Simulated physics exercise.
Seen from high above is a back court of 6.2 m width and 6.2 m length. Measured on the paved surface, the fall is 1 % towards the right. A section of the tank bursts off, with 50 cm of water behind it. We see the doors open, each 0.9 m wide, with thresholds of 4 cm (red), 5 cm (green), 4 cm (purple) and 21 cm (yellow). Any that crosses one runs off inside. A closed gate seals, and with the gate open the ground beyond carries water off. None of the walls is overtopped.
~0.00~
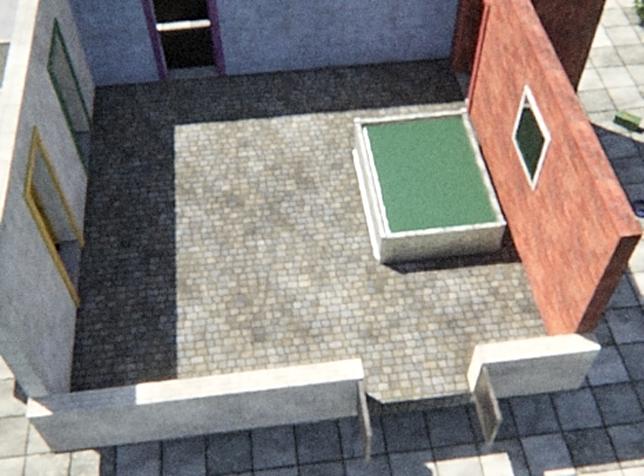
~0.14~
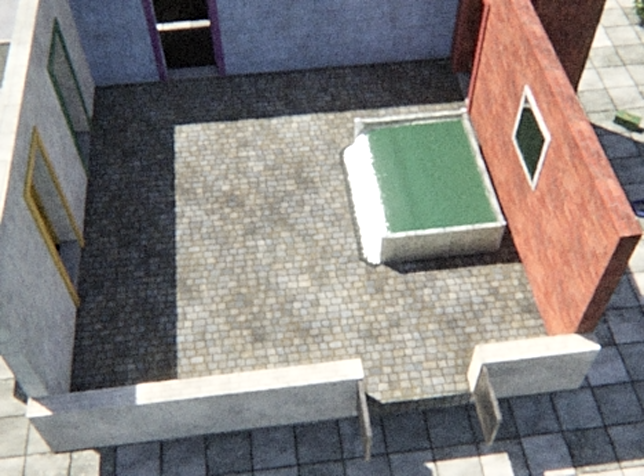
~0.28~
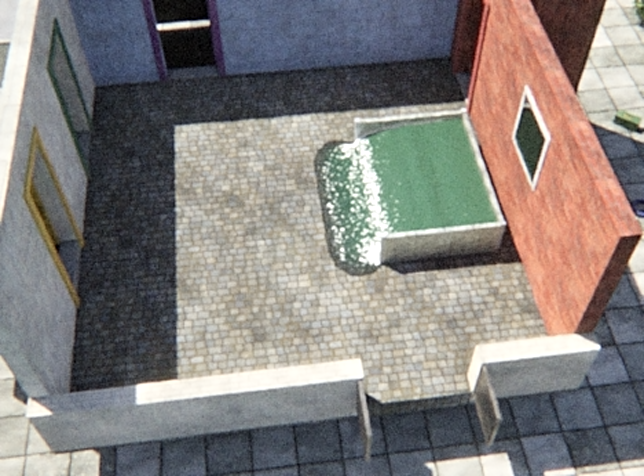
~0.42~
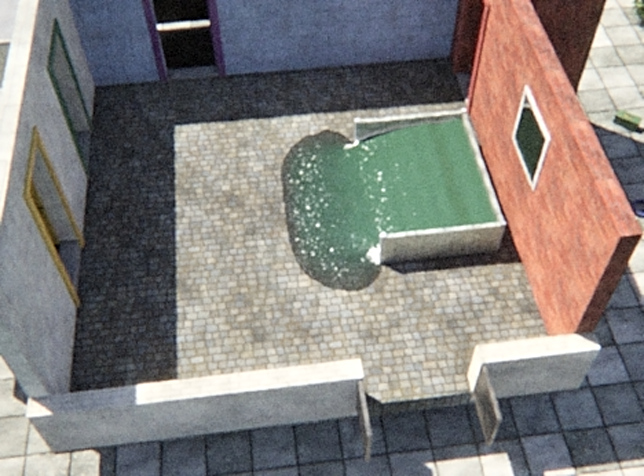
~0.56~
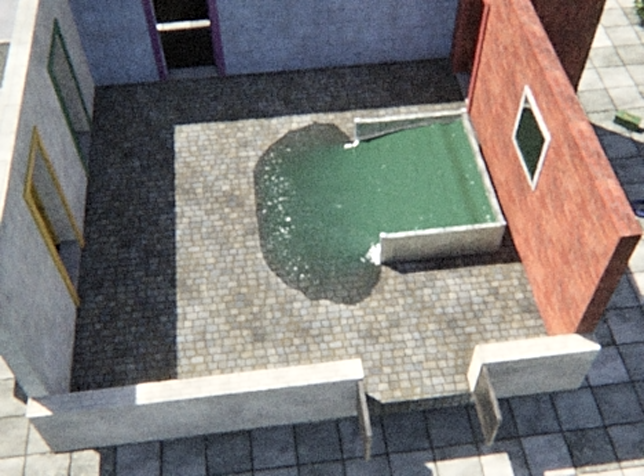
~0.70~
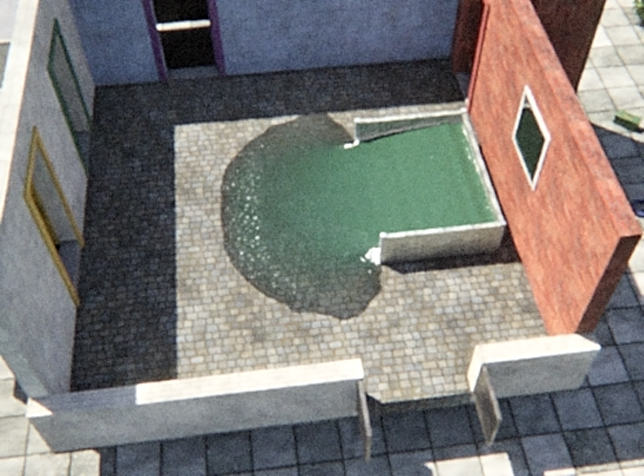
Green water bursts from the left side of a raised tank and spreads across the paved courtyard.
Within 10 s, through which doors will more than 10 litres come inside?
My guess is the red door lets through more than the limit, my guess is the green door lets through more than the limit, my guess is the purple door lets through more than the limit, my guess is the yellow door lets through less than the limit.
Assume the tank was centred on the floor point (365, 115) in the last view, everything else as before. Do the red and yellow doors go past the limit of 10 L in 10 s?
Checking the limit: The red door is within it and the yellow door is within it.
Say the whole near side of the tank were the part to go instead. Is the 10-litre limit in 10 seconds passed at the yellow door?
Well, at yellow it would be too little.
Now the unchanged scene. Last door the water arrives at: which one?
The red door is last.
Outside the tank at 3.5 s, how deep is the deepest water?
Peak depth: Approx. 24 cm.
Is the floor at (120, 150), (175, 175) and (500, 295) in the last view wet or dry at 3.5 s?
Point 1: Reached; point 2: Reached; point 3: Unreached.
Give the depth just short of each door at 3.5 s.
In centimetres - red: 0, green: 12, purple: 6, yellow: 14.
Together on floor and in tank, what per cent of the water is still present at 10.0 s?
Roughly 90 percent.
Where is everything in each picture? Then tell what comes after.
In the first picture, still water, 50 cm deep, in the tank at (425, 173).
In the second picture, water pours out at (370, 193) and has run 1.1 m, to (372, 261); typically 9 cm deep outside, 50 cm at the tank's back.
In the third picture, water pours out at (370, 195) and has run 1.3 m, to (352, 270); typically 10 cm deep outside, 50 cm at the tank's back.
In the fourth picture, the front is at (309, 140), 1.6 m from the gap at (370, 196); 3.0 m2 of floor is under water; 50 cm left at the back of the tank.
In the fifth picture, water pours out at (370, 196) and has run 1.8 m, to (270, 154); typically 6 cm deep outside, 45 cm at the tank's back.
In the sixth picture, water pours out at (370, 196) and has run 2.2 m, to (235, 255); typically 5 cm deep outside, 41 cm at the tank's back.
After 1.4 s water covers 40 % of the floor and is deepest (20 cm) near (371, 238); red door not reached, green door not reached, purple door not reached, yellow door not reached.
After 2.2 s water covers 60 % of the floor and is deepest (22 cm) near (96, 236); red door not reached, green door 12 cm at the sill, 2 L in, purple door not reached, yellow door 19 cm at the sill, 0 L in.
After 3.5 s water covers 65 % of the floor and is deepest (24 cm) near (68, 421); red door not reached, green door 12 cm at the sill, 47 L in, purple door 6 cm at the sill, 4 L in, yellow door 14 cm at the sill, 0 L in.
After 6.0 s water covers 70 % of the floor and is deepest (8 cm) near (212, 79); red door not reached, green door 7 cm at the sill, 71 L in, purple door 7 cm at the sill, 25 L in, yellow door 6 cm at the sill, 0 L in.
After 10.0 s water covers 100 % of the floor and is deepest (13 cm) near (483, 162); red door 9 cm at the sill, 22 L in, green door 3 cm at the sill, 75 L in, purple door 3 cm at the sill, 32 L in, yellow door 2 cm at the sill, 0 L in.
